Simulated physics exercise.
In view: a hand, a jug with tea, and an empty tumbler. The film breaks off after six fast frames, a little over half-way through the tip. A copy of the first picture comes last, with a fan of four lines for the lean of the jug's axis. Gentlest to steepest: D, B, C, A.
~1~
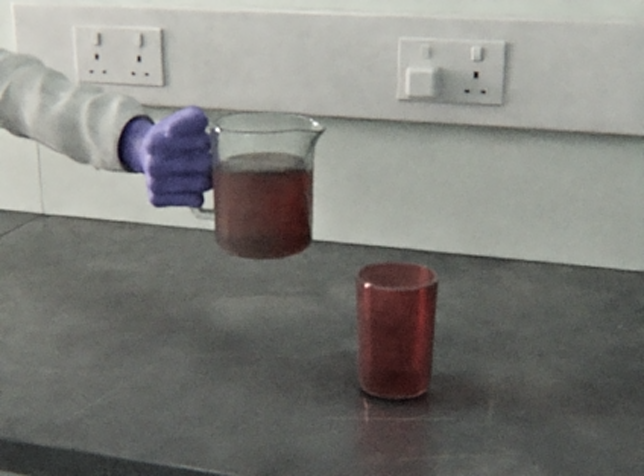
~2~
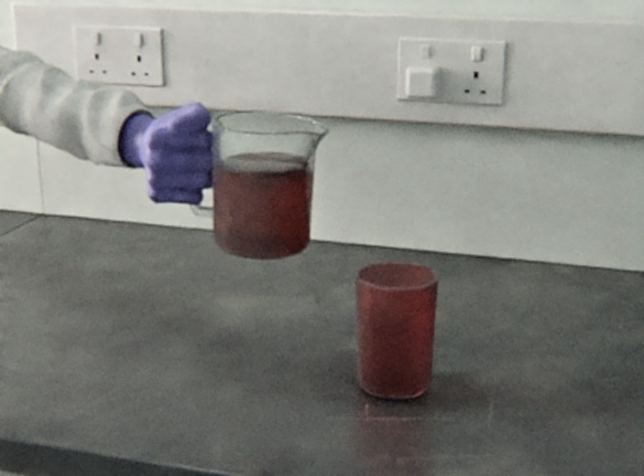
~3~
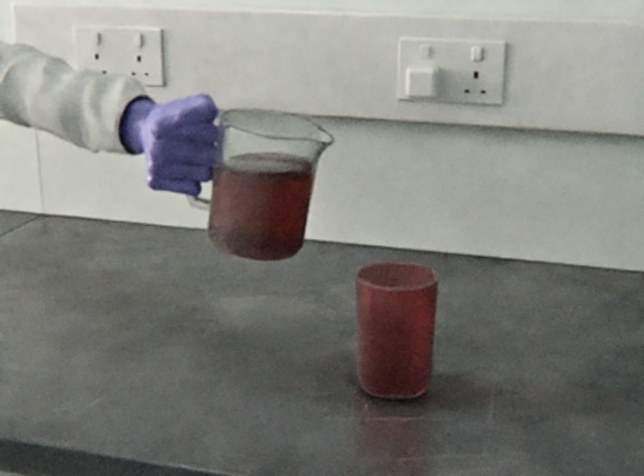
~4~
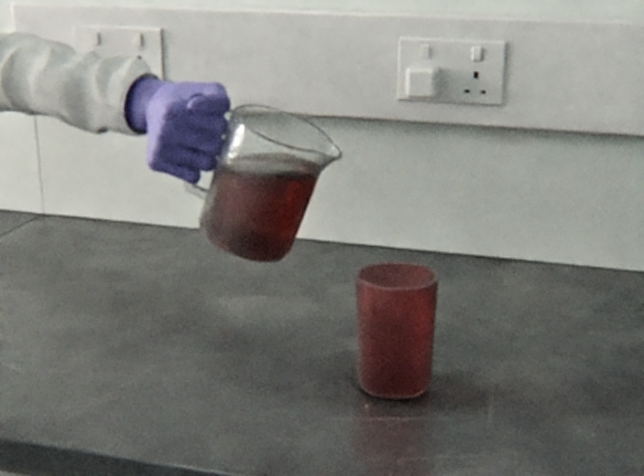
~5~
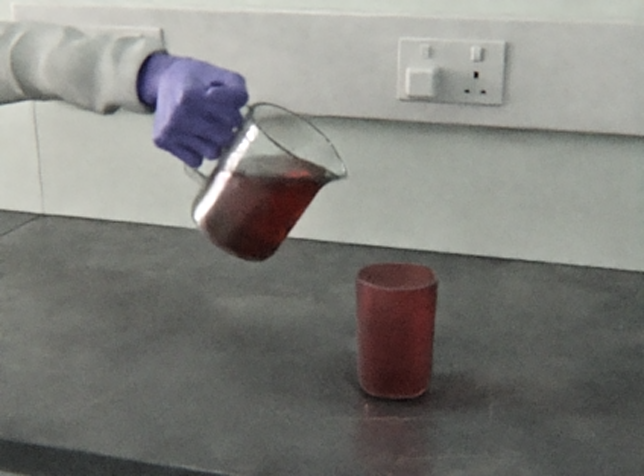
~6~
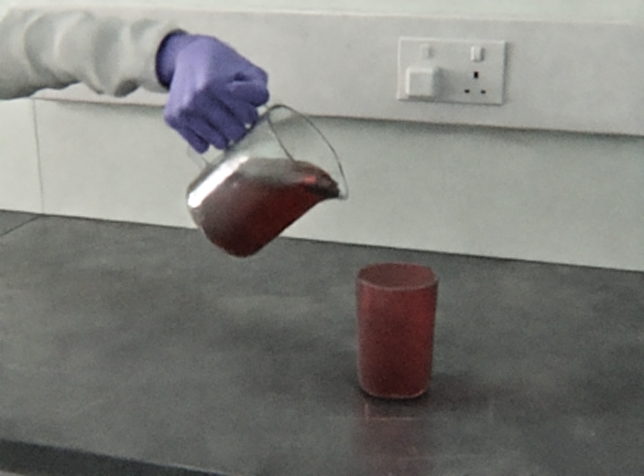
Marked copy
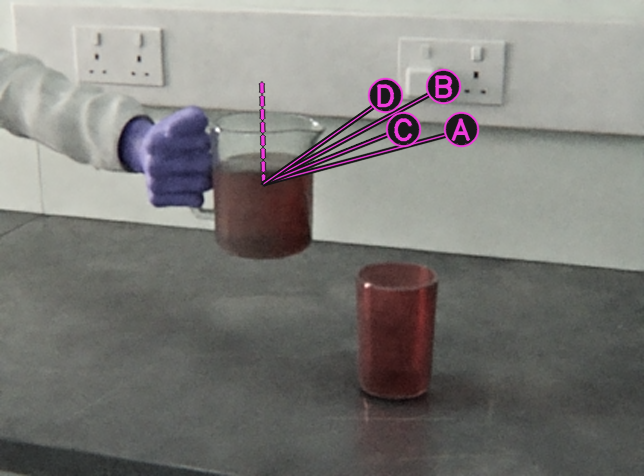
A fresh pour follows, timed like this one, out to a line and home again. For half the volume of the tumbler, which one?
The answer is tilt A.
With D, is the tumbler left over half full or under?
Under half.
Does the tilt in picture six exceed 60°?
No, it does not.
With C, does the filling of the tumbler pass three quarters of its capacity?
No, it does not.
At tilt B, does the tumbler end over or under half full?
Under.
On the marked copy, A at (445, 135); B at (428, 95); C at (387, 134); D at (372, 107).
Choosing A, the tumbler ends with about 50 % of what it can hold.
Choosing B, the tumbler ends with about 25 % of what it can hold.
Choosing C, the tumbler ends with about 37 % of what it can hold.
Choosing D, the tumbler ends with about 15 % of what it can hold.
